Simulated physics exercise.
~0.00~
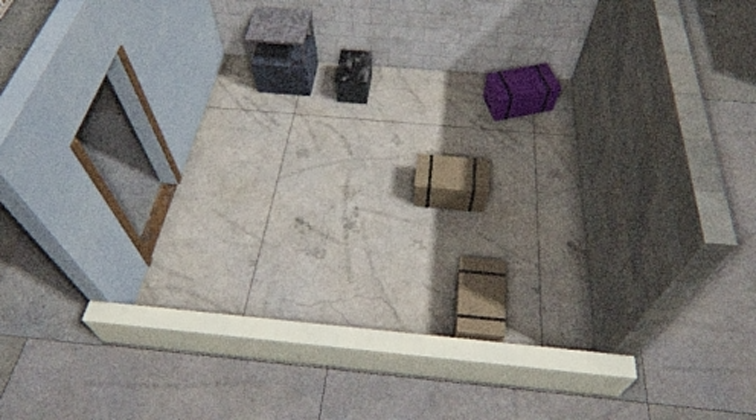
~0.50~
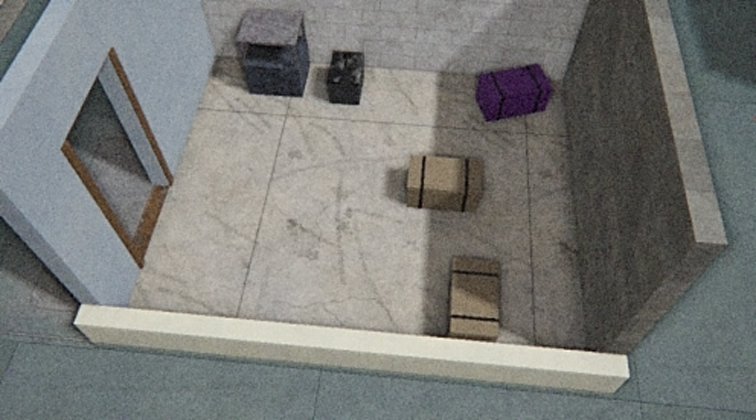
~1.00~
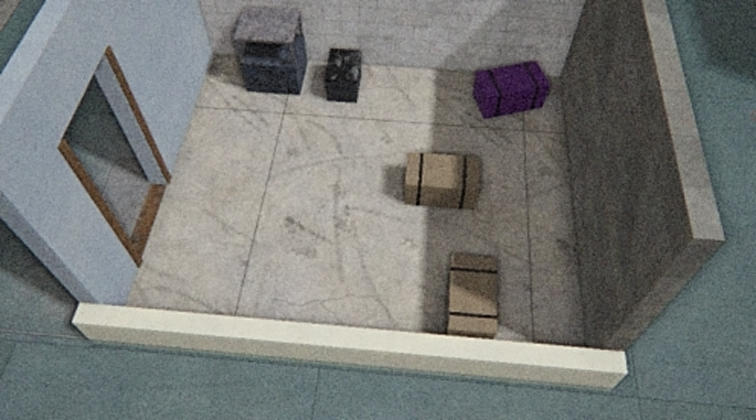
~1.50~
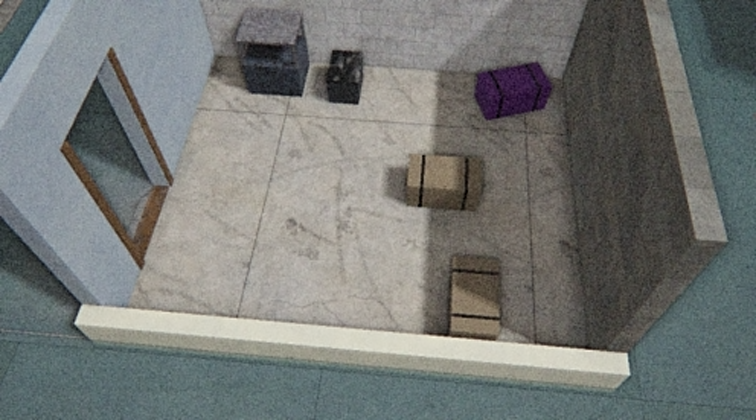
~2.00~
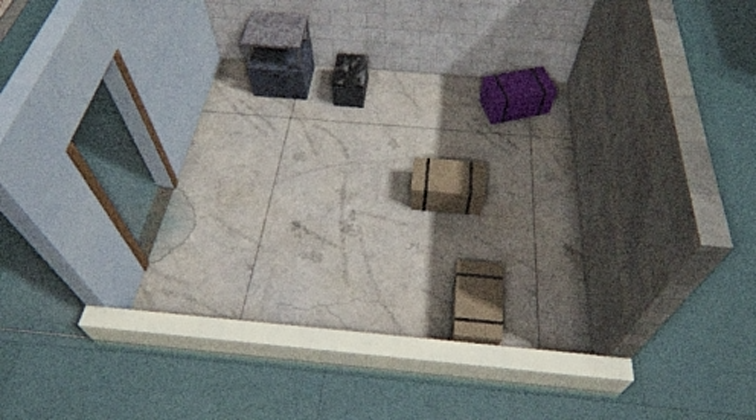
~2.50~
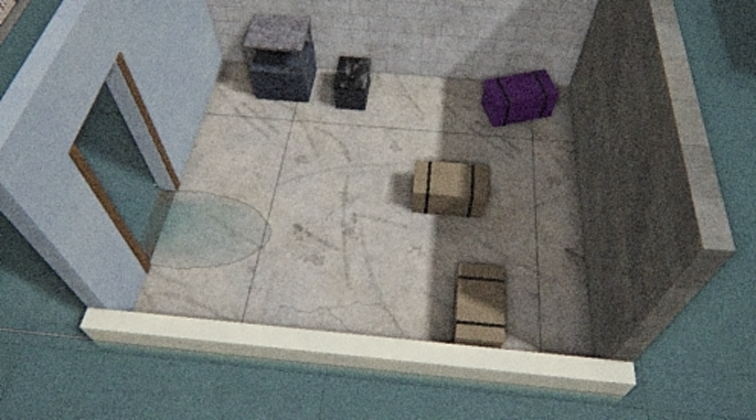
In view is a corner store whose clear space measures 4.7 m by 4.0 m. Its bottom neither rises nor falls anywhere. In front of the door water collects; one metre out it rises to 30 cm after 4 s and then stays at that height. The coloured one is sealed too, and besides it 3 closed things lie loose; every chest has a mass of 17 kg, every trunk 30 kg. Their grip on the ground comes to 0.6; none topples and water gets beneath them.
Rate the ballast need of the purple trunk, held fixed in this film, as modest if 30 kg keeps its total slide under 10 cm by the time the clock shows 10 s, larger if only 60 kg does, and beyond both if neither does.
Ballast need: Beyond both.
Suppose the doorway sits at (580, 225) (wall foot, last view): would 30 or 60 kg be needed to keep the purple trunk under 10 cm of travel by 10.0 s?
Note: The lighter mass keeps it.
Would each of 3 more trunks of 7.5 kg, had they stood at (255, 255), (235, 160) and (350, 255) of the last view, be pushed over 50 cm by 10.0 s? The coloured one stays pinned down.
One by one: Too far, not far enough and too far.
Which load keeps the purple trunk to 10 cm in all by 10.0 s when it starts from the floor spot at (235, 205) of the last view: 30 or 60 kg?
Note: Heavier only OK.
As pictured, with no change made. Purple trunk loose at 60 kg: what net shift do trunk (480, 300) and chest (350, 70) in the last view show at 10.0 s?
250 cm and 10 cm respectively.
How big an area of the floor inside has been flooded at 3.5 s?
At that time the wet patch spans about 5.0 m2.
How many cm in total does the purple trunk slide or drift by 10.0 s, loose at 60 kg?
Roughly 40 centimetres.
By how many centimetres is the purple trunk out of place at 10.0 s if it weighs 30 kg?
Shift: Roughly 60 cm.
After 3.5 s the purple trunk would be 0 cm from its start with 30 kg and 0 cm from its start with 60 kg; 0 cm of water round it then.
After 4.5 s the purple trunk would be 0 cm from its start with 30 kg and 0 cm from its start with 60 kg; 0 cm of water round it then.
After 7.0 s the purple trunk would be 0 cm from its start with 30 kg and 0 cm from its start with 60 kg; 5 cm of water round it then.
After 10.0 s the purple trunk would be 68 cm from its start with 30 kg and 38 cm from its start with 60 kg; 17 cm of water round it then.
